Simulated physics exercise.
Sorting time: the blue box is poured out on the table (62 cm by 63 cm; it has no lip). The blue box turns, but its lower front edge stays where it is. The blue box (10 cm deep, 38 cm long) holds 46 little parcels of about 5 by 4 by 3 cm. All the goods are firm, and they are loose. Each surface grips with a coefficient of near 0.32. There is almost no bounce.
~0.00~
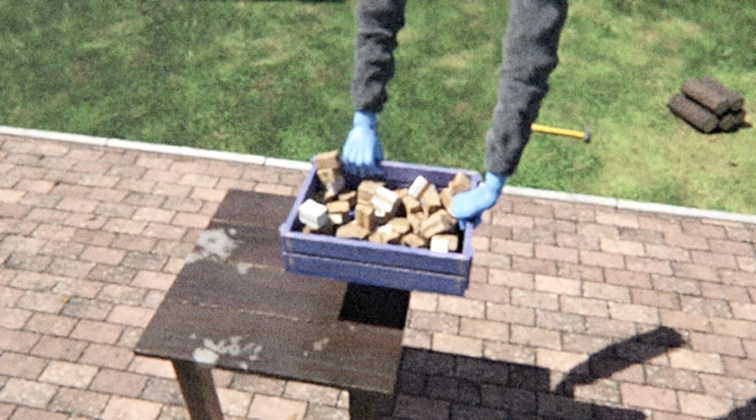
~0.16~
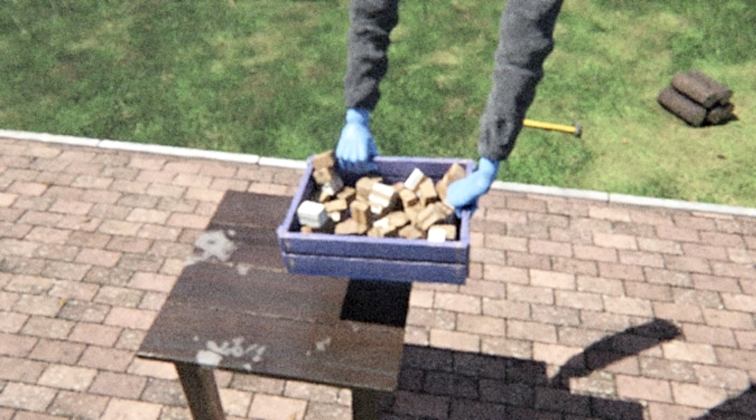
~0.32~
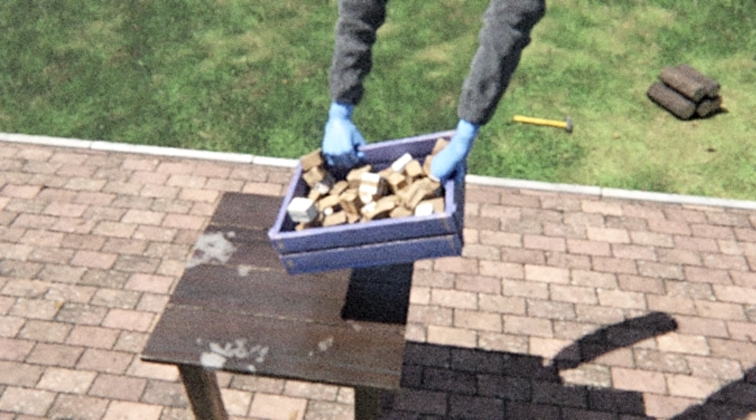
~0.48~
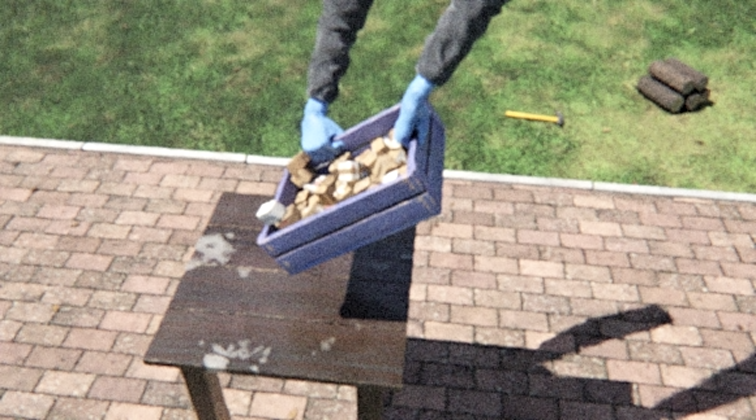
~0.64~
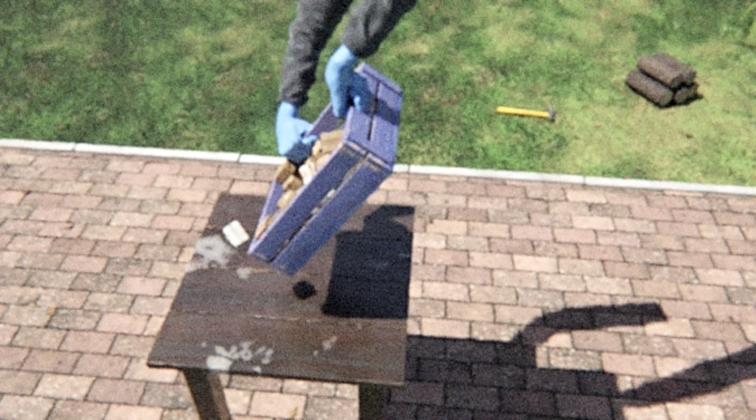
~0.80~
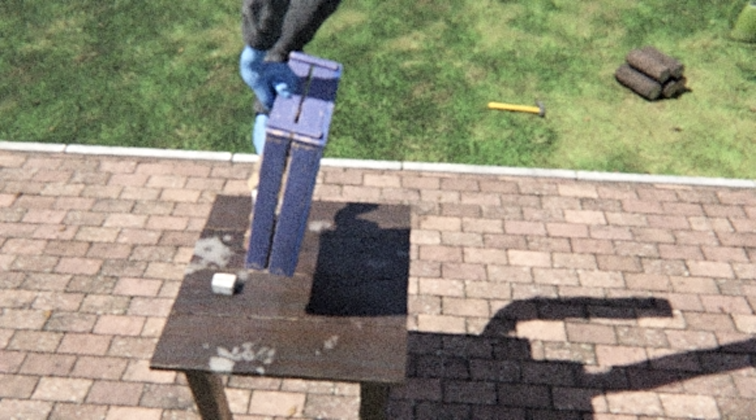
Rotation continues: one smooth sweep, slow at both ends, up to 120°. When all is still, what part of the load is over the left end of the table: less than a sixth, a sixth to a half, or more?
Most likely one sixth to one half of the load.
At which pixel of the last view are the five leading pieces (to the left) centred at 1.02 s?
Near (207, 248).
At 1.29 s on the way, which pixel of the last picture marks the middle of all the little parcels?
About (227, 231).
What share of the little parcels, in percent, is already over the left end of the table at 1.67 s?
I'd say near 30 per cent at that moment.
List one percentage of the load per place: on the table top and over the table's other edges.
Shares: Approx. 65 % and 0 %.
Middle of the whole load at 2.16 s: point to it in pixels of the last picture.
Roughly at pixel (217, 259).
After 1.02 s, tilt 102°; 37 still in the blue box, 5 on the table top and 4 in the air.
After 1.29 s, tilt 119°; 13 still in the blue box, 14 on the table top, 3 over the left end of the table and 16 in the air.
After 1.67 s, tilt 120°; 33 on the table top and 13 over the left end of the table.
Outcome (at 2.16 s), 30 on the table top and 16 over the left end of the table. Asked share, 16 of 46, 35 per cent.
